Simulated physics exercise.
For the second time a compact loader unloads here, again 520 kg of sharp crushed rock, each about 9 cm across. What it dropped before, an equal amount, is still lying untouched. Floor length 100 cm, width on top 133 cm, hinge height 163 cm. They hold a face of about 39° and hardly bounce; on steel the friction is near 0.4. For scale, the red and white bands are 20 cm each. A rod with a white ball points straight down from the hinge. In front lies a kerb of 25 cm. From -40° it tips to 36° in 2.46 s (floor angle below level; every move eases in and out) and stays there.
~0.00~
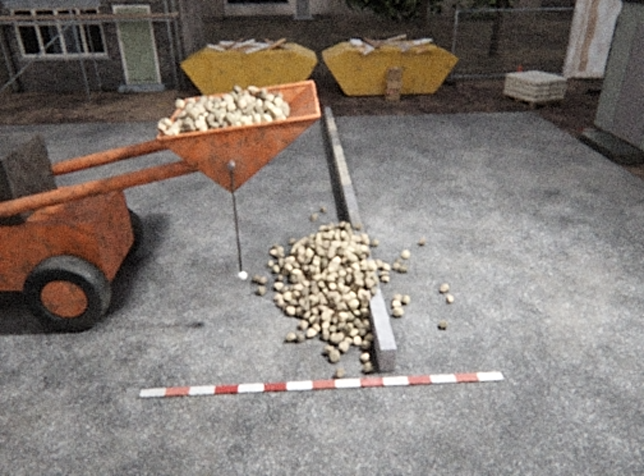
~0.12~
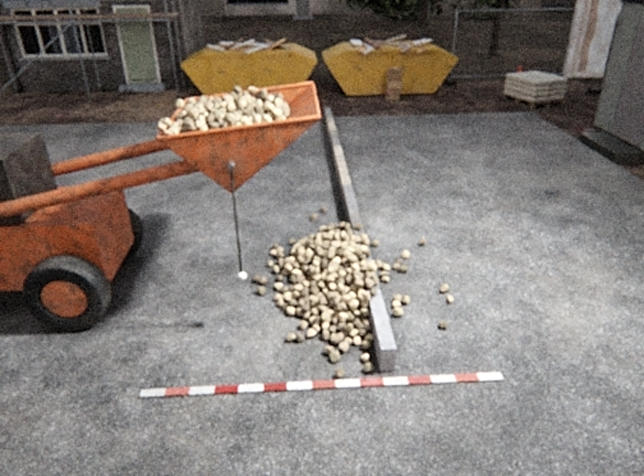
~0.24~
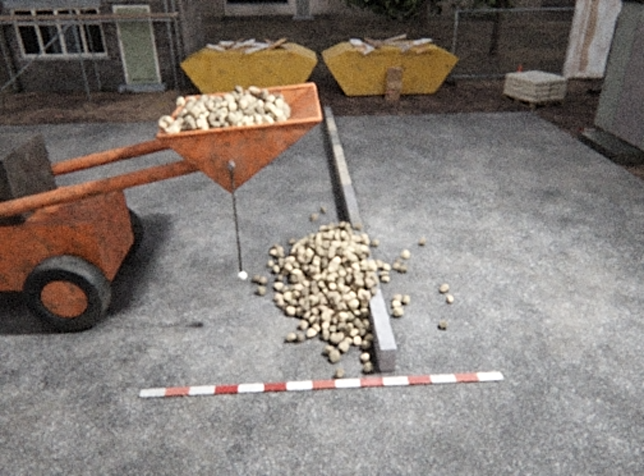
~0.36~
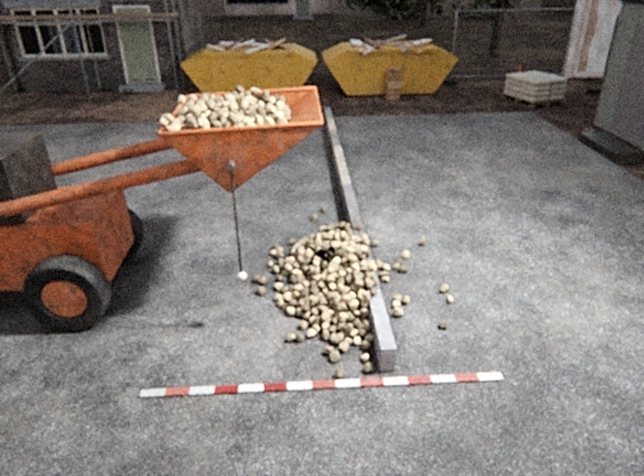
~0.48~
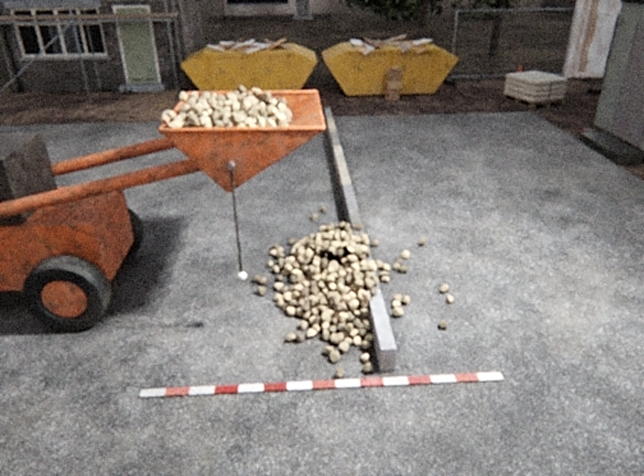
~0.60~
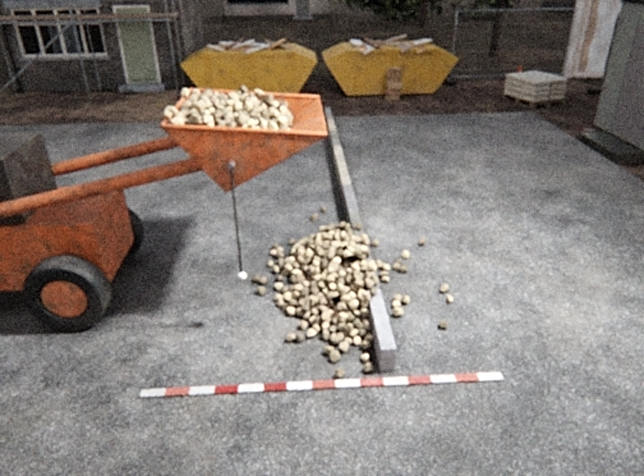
On a grey paved yard, an orange loader on the left held a bucket full of pale stones near a heap lying against a kerb, and the bucket tilted very slightly while the heap stayed still.
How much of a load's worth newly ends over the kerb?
Close to 25 parts in a hundred.
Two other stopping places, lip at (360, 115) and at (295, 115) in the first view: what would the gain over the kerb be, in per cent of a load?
About 85 and 5 per cent.
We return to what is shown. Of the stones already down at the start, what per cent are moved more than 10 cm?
Roughly 5 per cent of them.
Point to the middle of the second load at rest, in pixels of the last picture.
Their middle is at about (344, 262).
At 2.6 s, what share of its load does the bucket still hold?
Roughly 40 per cent is still inside.
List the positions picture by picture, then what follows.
Lip at (319, 116), floor tilted -40°, highest stones at (239, 99). The earlier load is highest near (339, 254), 36 cm above ground level, 97 % on this side of the kerb, 3 % over the kerb, in the first frame.
The bucket is at -39°, its lip at (320, 117); the top of the load is at (239, 99); the stones move at 0.0 m/s on average, in the second frame.
The bucket is at -38°, its lip at (321, 120); the top of the load is at (240, 99); the stones move at 0.1 m/s on average, in the third frame.
The bucket is at -36°, its lip at (323, 123); the top of the load is at (230, 99); the stones move at 0.1 m/s on average, in the fourth frame.
Lip at (325, 128), floor tilted -32°, highest stones at (226, 99); the stones move at 0.1 m/s on average, in the fifth frame.
The bucket is at -29°, its lip at (327, 135); the top of the load is at (207, 96); the stones move at 0.1 m/s on average, in the sixth frame.
After 1.8 s the floor is at 24°; in per cent of one load, 100 in the bucket, 98 on this side of the kerb, 3 over the kerb; the foremost stones are at (419, 274).
After 2.6 s the floor is at 36°; in per cent of one load, 40 in the bucket, 157 on this side of the kerb, 4 over the kerb; the foremost stones are at (421, 271).
After 2.9 s the floor is at 36°; in per cent of one load, 12 in the bucket, 175 on this side of the kerb, 13 over the kerb; the foremost stones are at (431, 265).
After 5.8 s the floor is at 36°; in per cent of one load, 0 in the bucket, 172 on this side of the kerb, 28 over the kerb; the foremost stones are at (449, 267). Net gain over the kerb, 25.
